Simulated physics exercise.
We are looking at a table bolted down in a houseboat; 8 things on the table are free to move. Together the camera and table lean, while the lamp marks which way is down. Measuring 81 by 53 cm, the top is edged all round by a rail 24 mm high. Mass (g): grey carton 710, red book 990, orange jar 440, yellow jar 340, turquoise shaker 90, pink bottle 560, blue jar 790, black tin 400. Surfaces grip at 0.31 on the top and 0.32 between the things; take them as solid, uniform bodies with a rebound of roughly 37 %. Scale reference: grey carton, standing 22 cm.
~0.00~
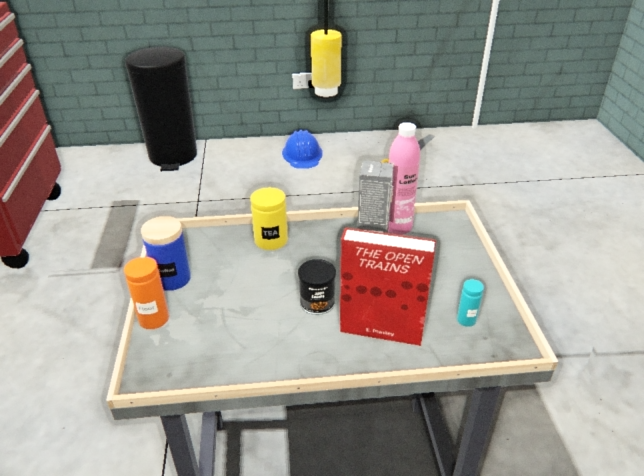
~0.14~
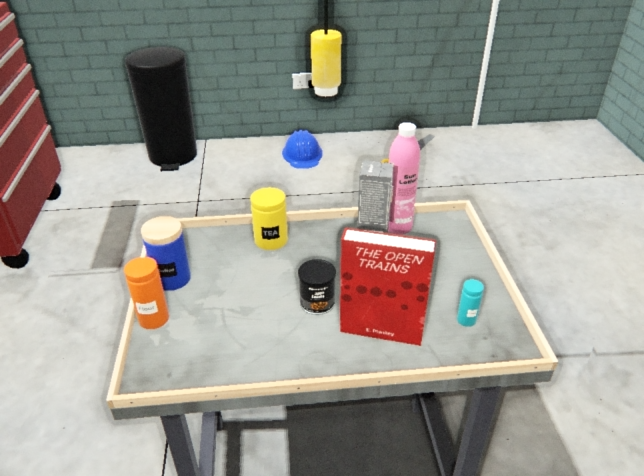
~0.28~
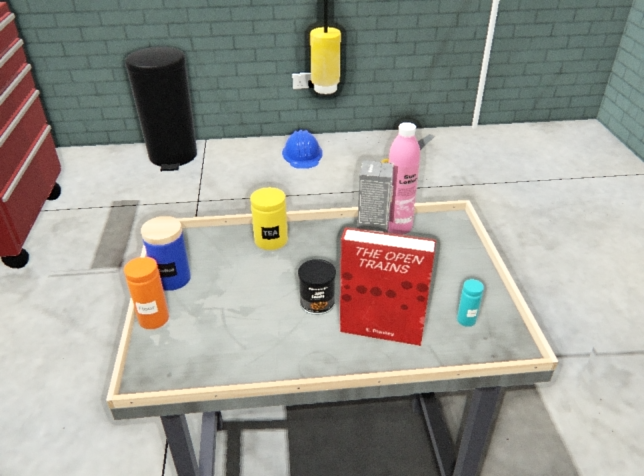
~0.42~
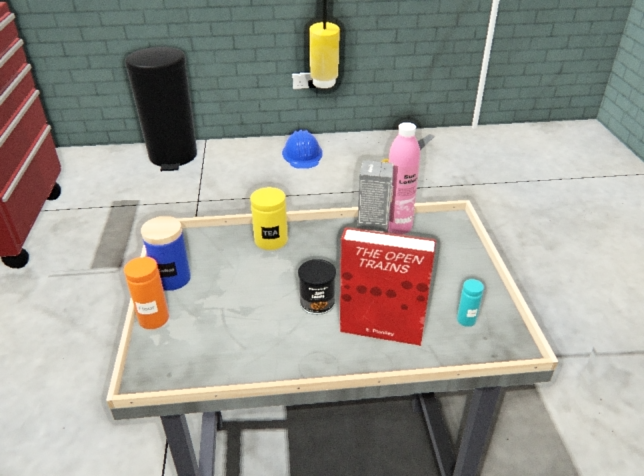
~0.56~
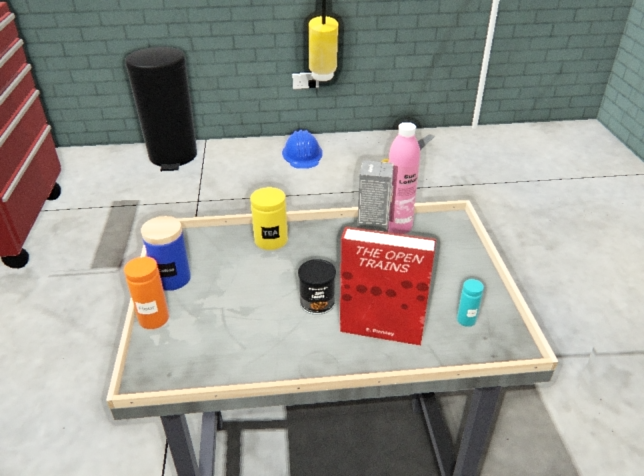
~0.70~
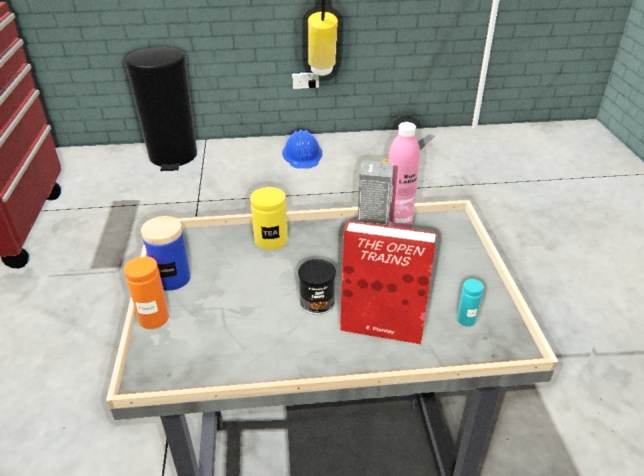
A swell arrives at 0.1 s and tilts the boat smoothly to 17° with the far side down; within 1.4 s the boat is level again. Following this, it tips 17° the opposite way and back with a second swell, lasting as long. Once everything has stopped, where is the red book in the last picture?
I would say it sits near (387, 269).
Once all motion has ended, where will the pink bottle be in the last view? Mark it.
Around (434, 460).
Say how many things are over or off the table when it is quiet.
That makes 3.
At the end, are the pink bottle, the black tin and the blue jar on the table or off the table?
Outcome: The pink bottle departs its support; the black tin remains on its support; the blue jar remains on its support.
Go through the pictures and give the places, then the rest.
In the first frame, boat level; red book (385, 289); grey carton (374, 208).
In the second frame, boat level; yellow jar (270, 219); turquoise shaker (470, 303).
In the third frame, heel 3°, far side down; pink bottle (402, 180); blue jar (167, 254).
In the fourth frame, heel 7°, far side down; black tin (317, 287); grey carton (374, 208).
In the fifth frame, heel 13°, far side down; orange jar (147, 294); yellow jar (270, 219).
In the sixth frame, heel 16°, far side down; red book (386, 285) tipped 6° against what carries it; turquoise shaker (470, 303).
Around 1.50 s, boat level; grey carton and pink bottle now off the table; red book on its side near (387, 268).
Around 2.00 s, heel 14°, near side down; red book on its side near (387, 269).
Finally (3.4 s), off the table, grey carton and pink bottle; on their side or leaning hard on the table, red book; the other 5 still in place (within 5 cm). Final places as that camera would see them, red book near (387, 269).
